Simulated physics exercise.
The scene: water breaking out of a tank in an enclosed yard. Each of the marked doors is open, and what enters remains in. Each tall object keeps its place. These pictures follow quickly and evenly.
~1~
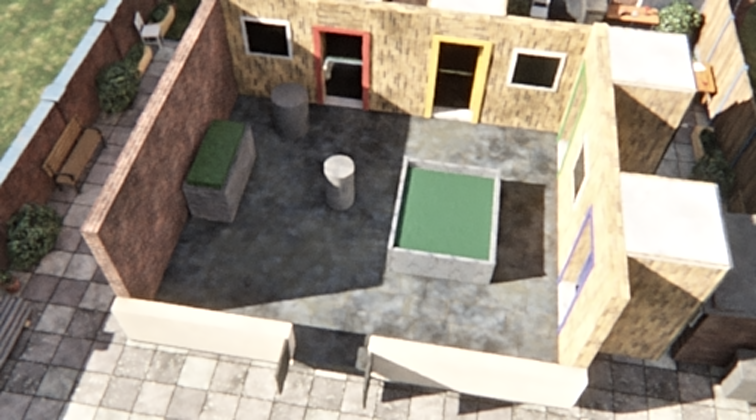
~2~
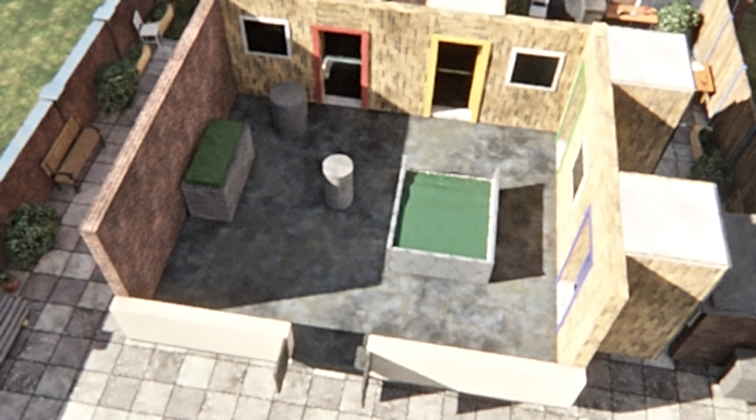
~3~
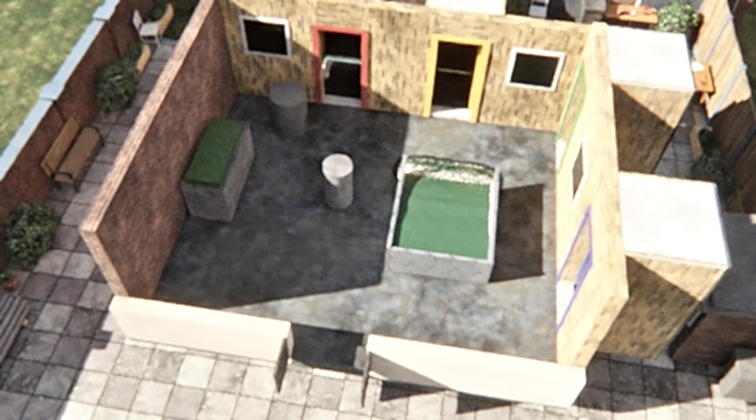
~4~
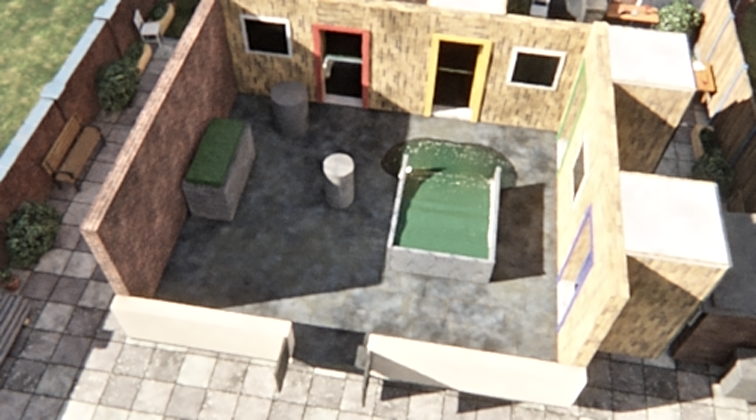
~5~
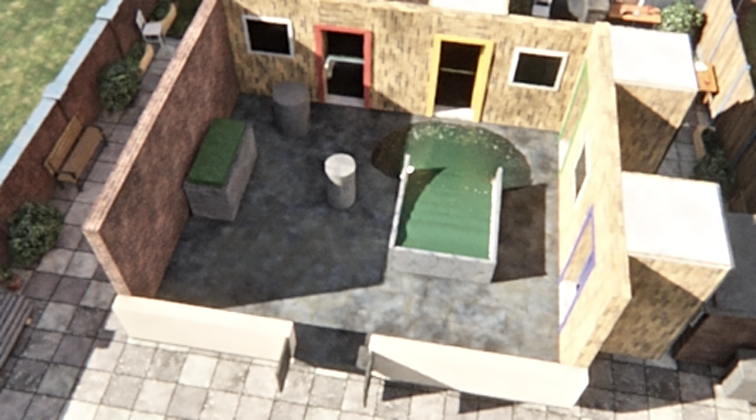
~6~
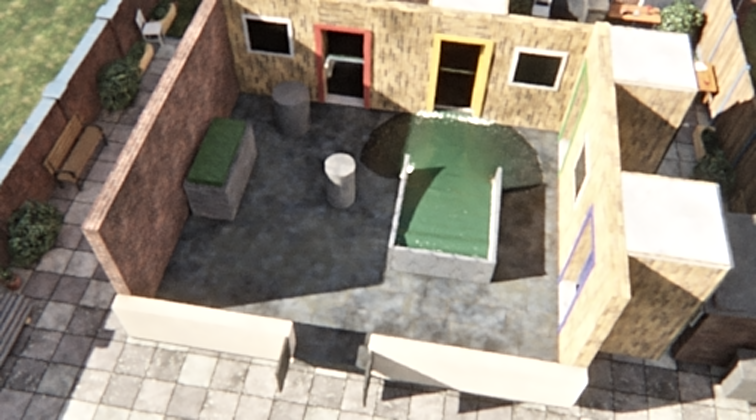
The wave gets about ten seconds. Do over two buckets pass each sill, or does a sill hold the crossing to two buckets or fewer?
Outcome: The yellow door gets overrun I think. The green door gets overrun I think. The blue door holds up fine I think. The red door gets overrun I think.
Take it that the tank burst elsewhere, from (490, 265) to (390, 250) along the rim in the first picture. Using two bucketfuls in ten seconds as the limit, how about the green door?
The green one falls short.
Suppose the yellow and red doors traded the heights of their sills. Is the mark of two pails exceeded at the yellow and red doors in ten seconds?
Yellow door tops the mark, red door falls short.
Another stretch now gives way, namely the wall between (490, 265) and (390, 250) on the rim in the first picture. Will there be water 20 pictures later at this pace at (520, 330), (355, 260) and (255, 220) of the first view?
Going in your order, I'd say drenched, then still bare, then still bare.
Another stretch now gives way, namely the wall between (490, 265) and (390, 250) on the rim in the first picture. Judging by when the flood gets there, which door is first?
My pick: The door marked blue.
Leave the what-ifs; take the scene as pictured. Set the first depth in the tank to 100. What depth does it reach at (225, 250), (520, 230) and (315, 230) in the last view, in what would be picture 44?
The three come to near 4, 8 and 2 per cent respectively.
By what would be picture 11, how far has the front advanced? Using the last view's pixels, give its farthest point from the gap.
Point: (341, 107) in the last picture's pixels.
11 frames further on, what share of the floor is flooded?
Around 25 in a hundred.
A moment on, water covers 20 % of the floor; the yellow door far over two buckets in, the green door wet at the sill, nothing in, the blue door not reached, the red door wet at the sill, nothing in.
Next, water covers 25 % of the floor; the yellow door far over two buckets in, the green door under two buckets in, the blue door not reached, the red door under two buckets in.
Then, water covers 40 % of the floor; the yellow door far over two buckets in, the green door over two buckets in, the blue door not reached, the red door over two buckets in.
Later, water covers 70 % of the floor; the yellow door far over two buckets in, the green door over two buckets in, the blue door wet at the sill, nothing in, the red door over two buckets in.
In the end, water covers 90 % of the floor; the yellow door far over two buckets in, the green door over two buckets in, the blue door wet at the sill, nothing in, the red door over two buckets in.
